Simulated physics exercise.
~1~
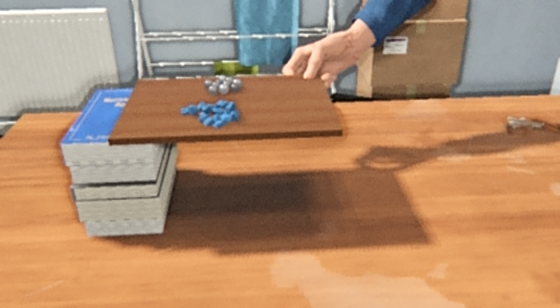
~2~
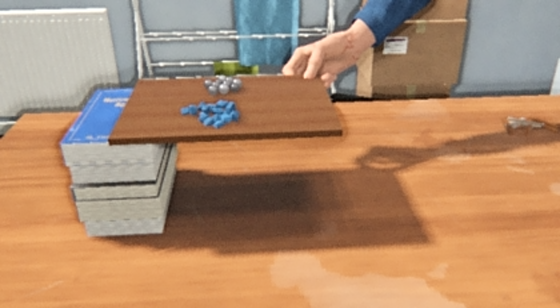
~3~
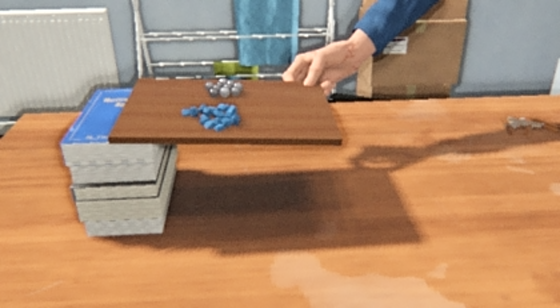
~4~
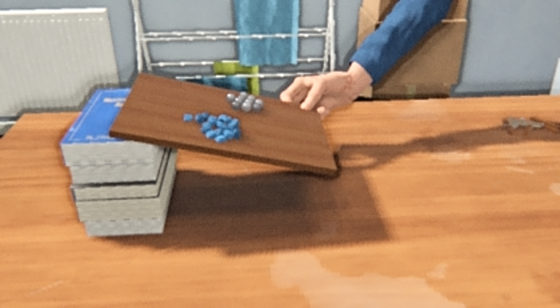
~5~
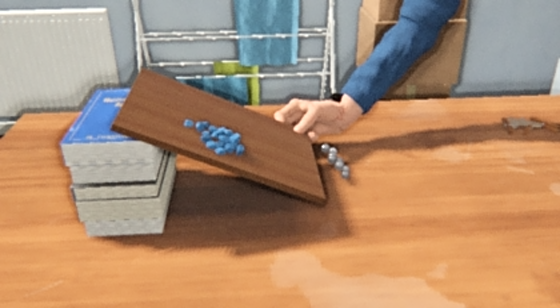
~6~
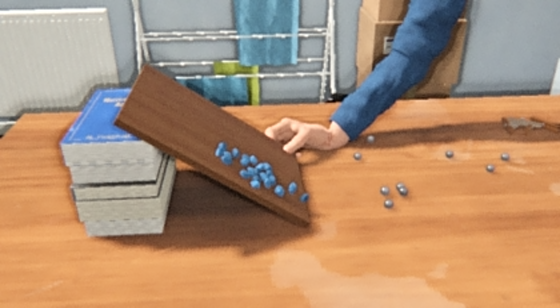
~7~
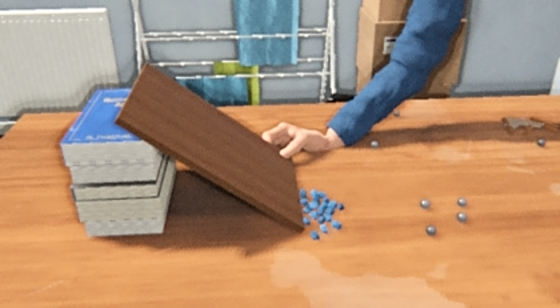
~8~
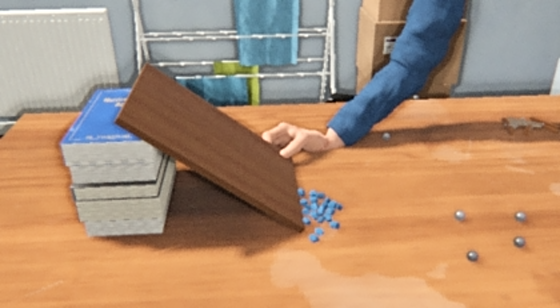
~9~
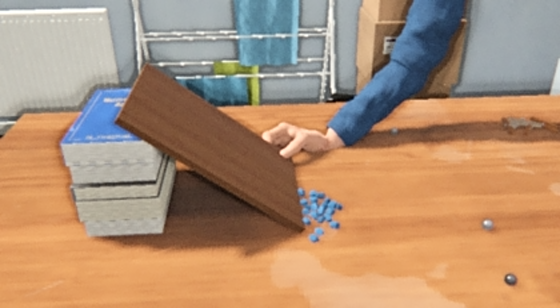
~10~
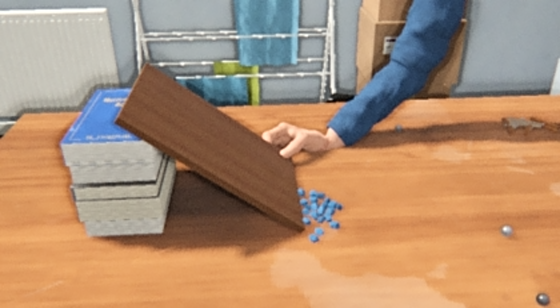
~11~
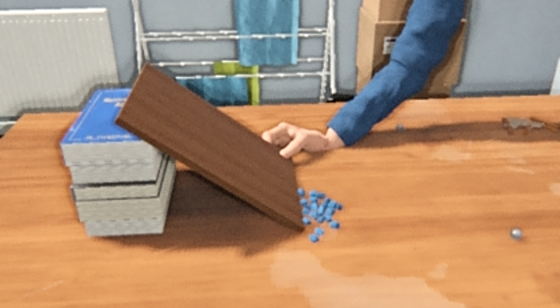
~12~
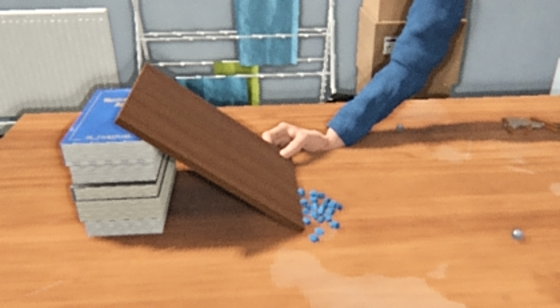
The clip opens on a brown board lying level, its left end on a stack of books and its right end held up by a hand, with a heap of small grey balls behind a heap of small blue pieces. The hand lowers its end, and the grey balls roll off first, scattering rightward across the wooden table. As the board steepens, the blue pieces slide down it and pile up at its foot. The board rests on the table, the hand still on it. The grey balls keep rolling right, most leaving view, while the blue pieces stay put.
